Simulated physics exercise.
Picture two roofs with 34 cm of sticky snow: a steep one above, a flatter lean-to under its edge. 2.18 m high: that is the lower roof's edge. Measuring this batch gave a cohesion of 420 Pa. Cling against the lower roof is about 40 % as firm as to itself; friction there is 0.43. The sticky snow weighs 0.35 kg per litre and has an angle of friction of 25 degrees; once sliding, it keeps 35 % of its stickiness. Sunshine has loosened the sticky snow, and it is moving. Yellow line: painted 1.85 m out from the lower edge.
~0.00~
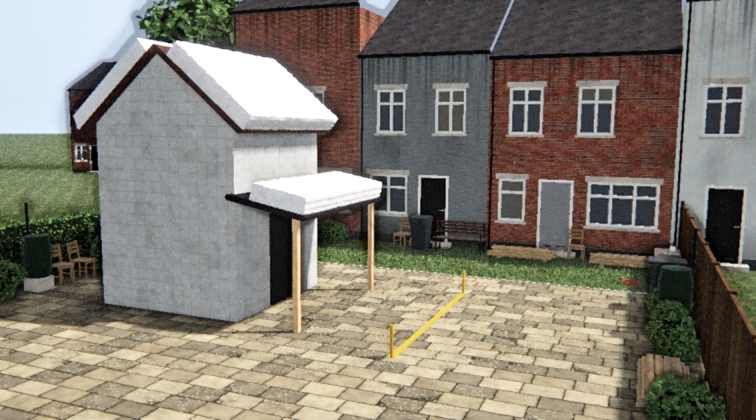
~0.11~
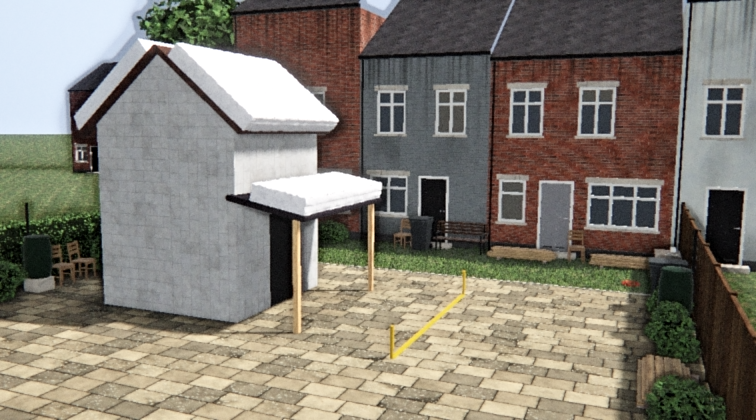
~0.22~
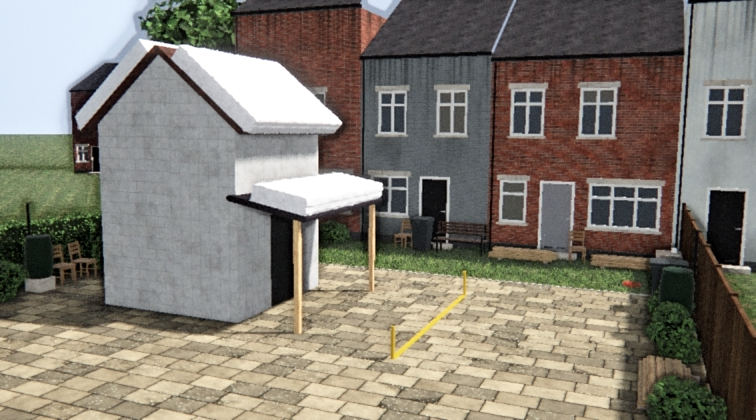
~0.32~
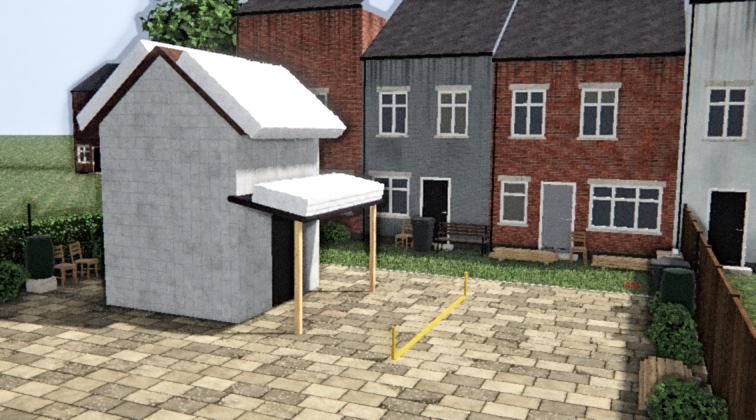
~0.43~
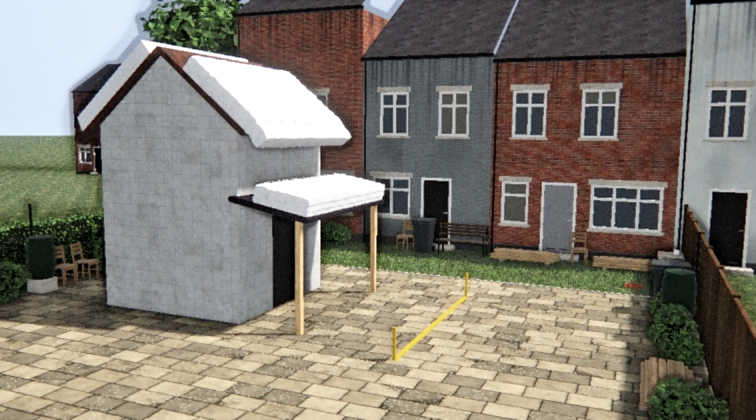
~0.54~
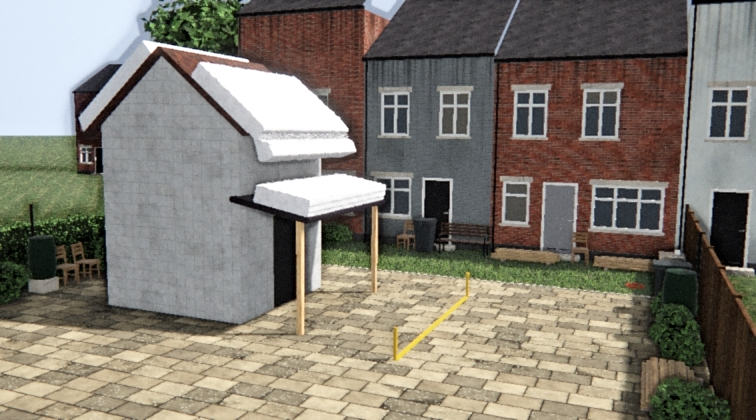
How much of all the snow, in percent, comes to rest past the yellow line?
Close to 36 percent.
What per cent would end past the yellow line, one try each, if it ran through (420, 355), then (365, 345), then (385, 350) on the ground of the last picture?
30 %, 55 %, 45 %.
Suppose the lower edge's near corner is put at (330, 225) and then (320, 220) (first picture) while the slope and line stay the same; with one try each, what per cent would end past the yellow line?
Try 1: Near 35 %; try 2: Near 35 %.
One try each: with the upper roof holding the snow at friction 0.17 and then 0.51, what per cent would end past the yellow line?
40 %, then 25 %.
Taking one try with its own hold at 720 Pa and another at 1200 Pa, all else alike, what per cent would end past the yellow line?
35 in a hundred, followed by 20 in a hundred.
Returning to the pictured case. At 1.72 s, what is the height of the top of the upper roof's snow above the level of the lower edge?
At that moment the top of the snow is about 0.6 m above the lower edge.
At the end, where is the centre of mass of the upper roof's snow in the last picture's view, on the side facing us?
(413, 319) or thereabouts.
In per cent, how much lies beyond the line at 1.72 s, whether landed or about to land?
I'd say near 12 in a hundred.
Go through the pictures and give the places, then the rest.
Leading edge of the sticky snow at (243, 120), in the first frame.
Leading edge of the sticky snow at (244, 122), its middle shifted 2.5 cm, 1 % of it past the upper edge, in one piece, in the second frame.
Leading edge of the sticky snow at (247, 112), its middle shifted 9.4 cm, 5 % of it past the upper edge, in one piece, in the third frame.
Leading edge of the sticky snow at (253, 116), its middle shifted 21 cm, 10 % of it past the upper edge, in one piece, in the fourth frame.
Leading edge of the sticky snow at (260, 132), its middle shifted 38 cm, 18 % of it past the upper edge, cracking, in the fifth frame.
Leading edge of the sticky snow at (268, 142), its middle shifted 59 cm, 28 % of it past the upper edge, cracking, in the sixth frame.
After 1.08 s, none is below the lower edge and 0 % is past the line.
After 1.72 s, 64 % is below the lower edge and 11 % is past the line.
After 2.36 s, 67 % is below the lower edge and 36 % is past the line.
After 3.00 s, 67 % is below the lower edge and 36 % is past the line.
After 3.10 s, at the end, 67 % is below the lower edge and 36 % is past the line.
